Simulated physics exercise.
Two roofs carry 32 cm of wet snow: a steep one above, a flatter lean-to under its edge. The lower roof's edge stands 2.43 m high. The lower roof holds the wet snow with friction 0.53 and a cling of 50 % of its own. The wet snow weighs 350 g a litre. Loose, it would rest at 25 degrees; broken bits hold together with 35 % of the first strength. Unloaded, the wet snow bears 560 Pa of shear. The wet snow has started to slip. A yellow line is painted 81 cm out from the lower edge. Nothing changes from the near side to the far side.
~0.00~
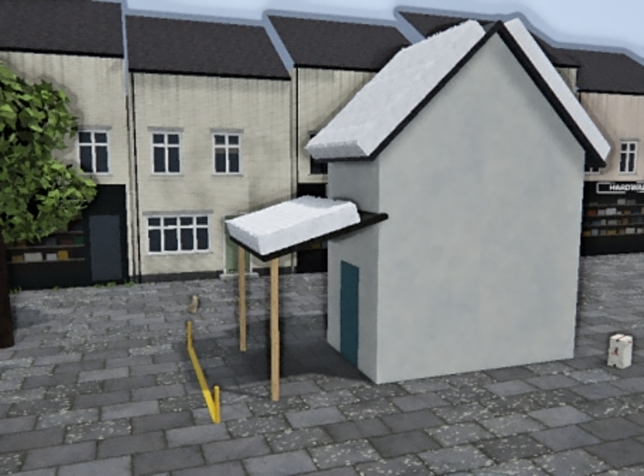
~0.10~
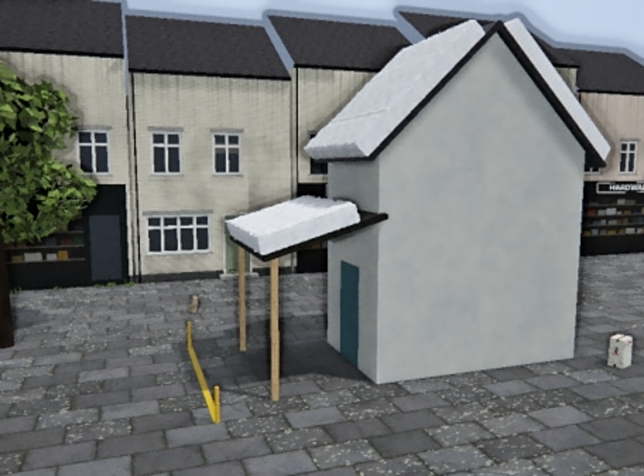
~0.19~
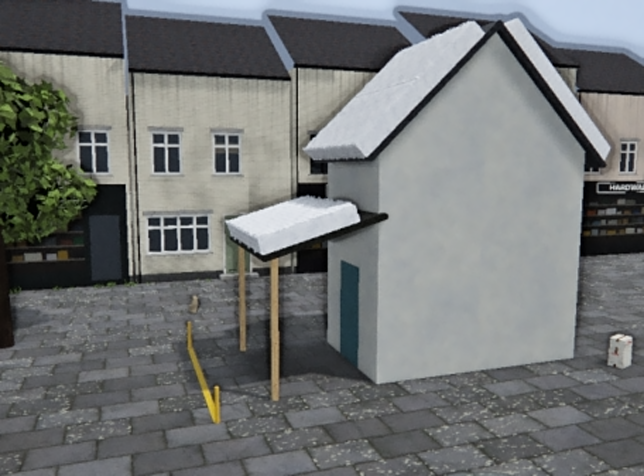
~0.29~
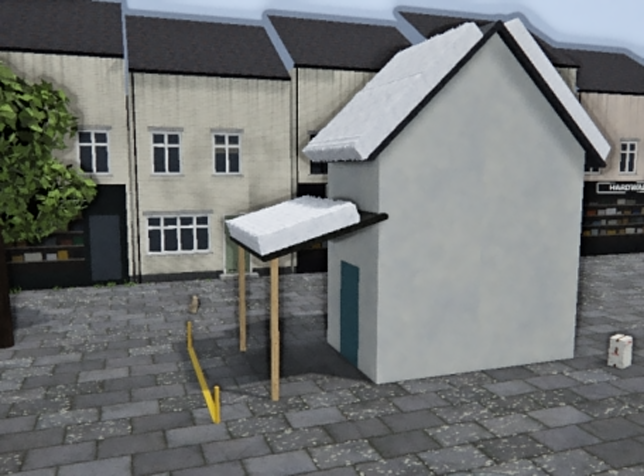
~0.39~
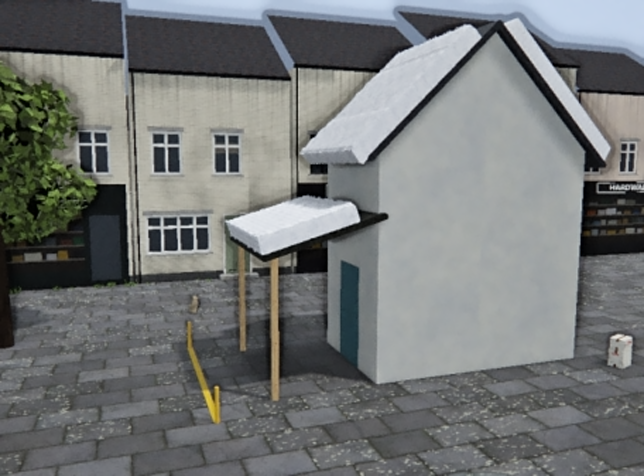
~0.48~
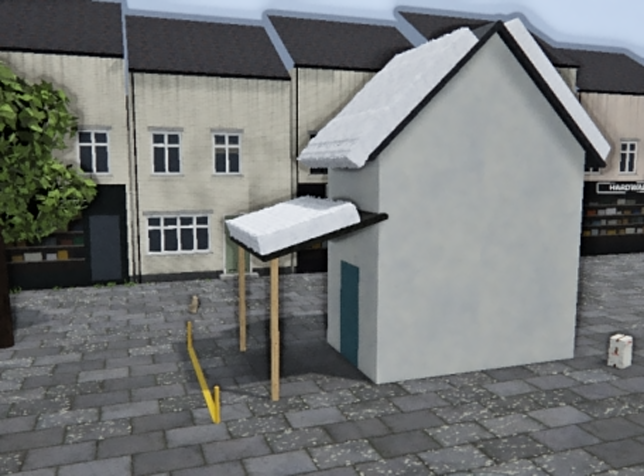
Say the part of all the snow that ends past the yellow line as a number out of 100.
Expect roughly 32 %.
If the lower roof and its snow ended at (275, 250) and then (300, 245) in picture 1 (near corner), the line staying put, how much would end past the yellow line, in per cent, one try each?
In turn about 40 %, 45 %.
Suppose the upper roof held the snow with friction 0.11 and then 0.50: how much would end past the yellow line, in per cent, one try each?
In that order: 60 %, 45 %.
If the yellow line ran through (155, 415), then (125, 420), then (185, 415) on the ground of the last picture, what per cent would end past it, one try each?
In that order: 14 %, 9 %, 25 %.
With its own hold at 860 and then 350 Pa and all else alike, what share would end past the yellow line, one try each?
In that order: 16 %, 45 %.
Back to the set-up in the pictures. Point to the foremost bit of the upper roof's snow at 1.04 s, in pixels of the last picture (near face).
Near (323, 206).
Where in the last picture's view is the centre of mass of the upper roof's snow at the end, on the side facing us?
At about (231, 322).
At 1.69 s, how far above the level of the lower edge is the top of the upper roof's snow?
About 2.0 m.
After 1.04 s, none is below the lower edge and 0 % is past the line.
After 1.69 s, none is below the lower edge and 0 % is past the line.
After 2.35 s, 17 % is below the lower edge and 3 % is past the line.
After 3.00 s, 47 % is below the lower edge and 29 % is past the line.
After 4.30 s, 49 % is below the lower edge and 32 % is past the line.
